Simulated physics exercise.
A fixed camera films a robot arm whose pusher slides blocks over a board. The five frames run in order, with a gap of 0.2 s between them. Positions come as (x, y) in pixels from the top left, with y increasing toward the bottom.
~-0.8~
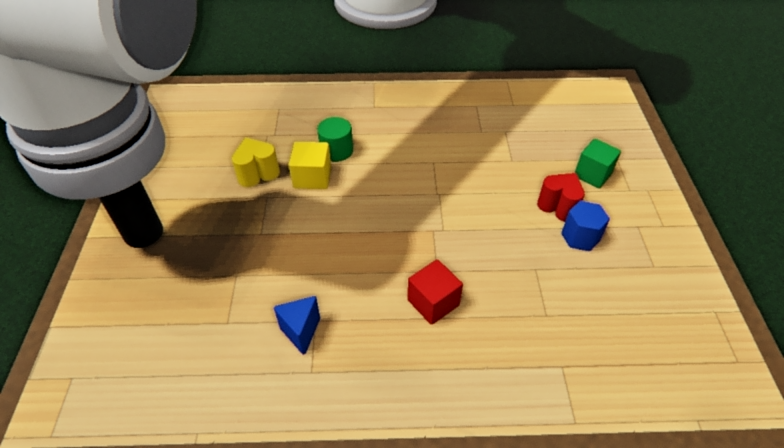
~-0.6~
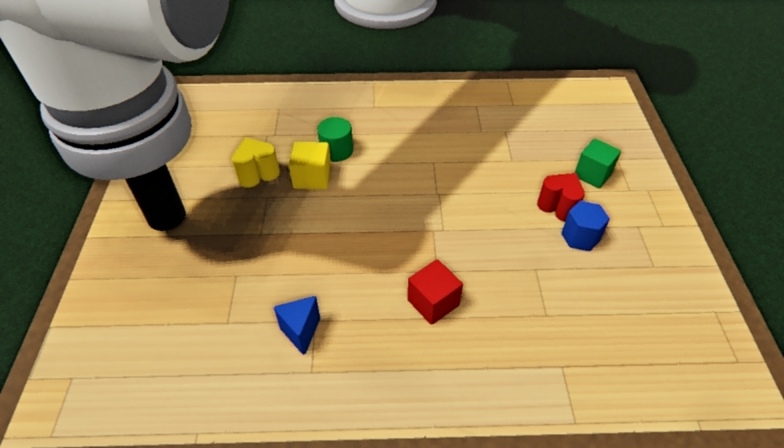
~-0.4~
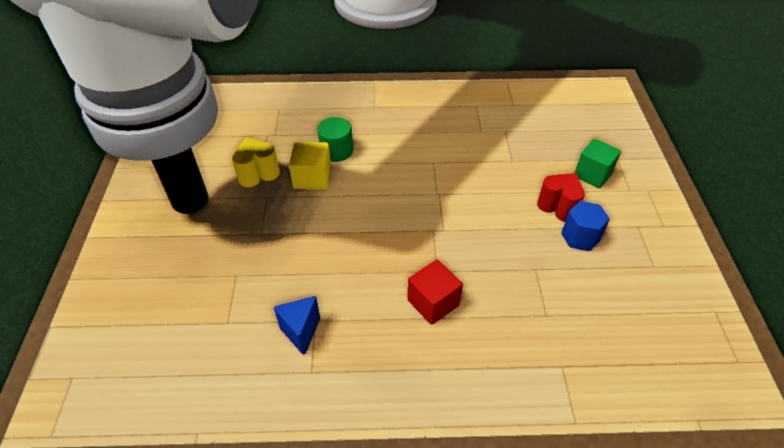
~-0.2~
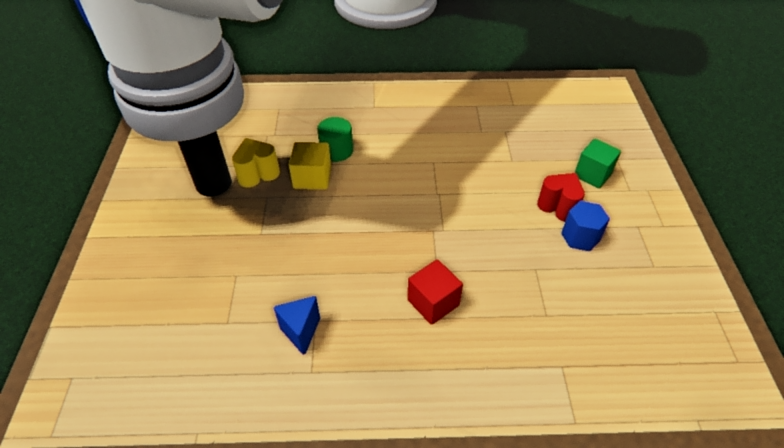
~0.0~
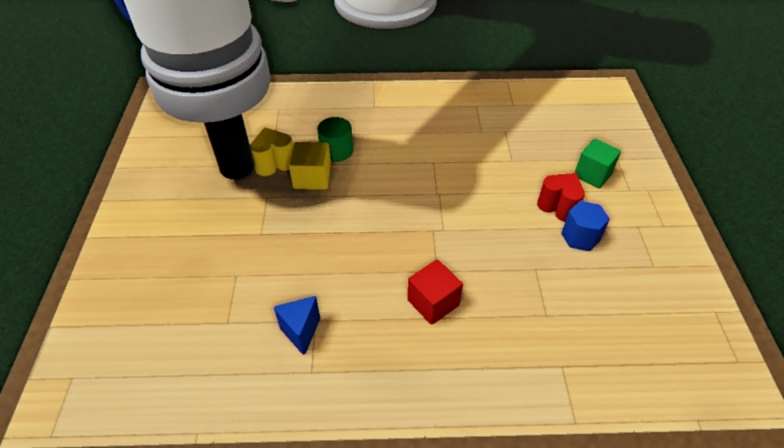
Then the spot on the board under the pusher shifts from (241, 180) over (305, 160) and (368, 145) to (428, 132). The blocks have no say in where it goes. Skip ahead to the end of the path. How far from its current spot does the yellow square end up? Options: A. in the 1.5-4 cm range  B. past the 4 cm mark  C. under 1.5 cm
The correct letter is A.
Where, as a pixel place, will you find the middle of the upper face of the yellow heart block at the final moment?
Somewhere near (329, 108).
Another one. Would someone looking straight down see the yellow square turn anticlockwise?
The answer is no.
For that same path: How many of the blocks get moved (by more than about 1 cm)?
It displaces three or more.
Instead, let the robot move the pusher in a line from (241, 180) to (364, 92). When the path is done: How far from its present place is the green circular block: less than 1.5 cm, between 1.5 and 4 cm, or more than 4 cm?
Between 1.5 and 4 cm.
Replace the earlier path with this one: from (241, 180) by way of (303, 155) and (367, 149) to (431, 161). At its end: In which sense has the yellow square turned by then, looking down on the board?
Its spin: Clockwise.
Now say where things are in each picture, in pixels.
The first frame shows tip of the pusher (144, 233), middles of tops, yellow heart block (252, 150), yellow square (309, 153), green circular block (334, 127).
The second frame shows pusher (167, 217), nothing pushed.
The third frame shows pusher (190, 201), nothing pushed.
The fourth frame shows pusher (214, 184), nothing pushed.
The fifth frame shows pusher (237, 168), yellow heart block (270, 139), yellow square (309, 153), green circular block (334, 127).
What follows on the original path. One third of the way, pusher (304, 148); yellow heart block (314, 114), turned 65° anticlockwise; yellow square (325, 153), turned 45° clockwise; green circular block (344, 125).
Two thirds of the way, pusher (367, 133); yellow heart block (329, 108); yellow square (333, 154), turned 65° clockwise; green circular block (397, 112).
At the end, pusher (428, 120); yellow heart block (329, 108), turned 125° anticlockwise; yellow square (333, 154), turned 65° clockwise; green circular block (449, 93).
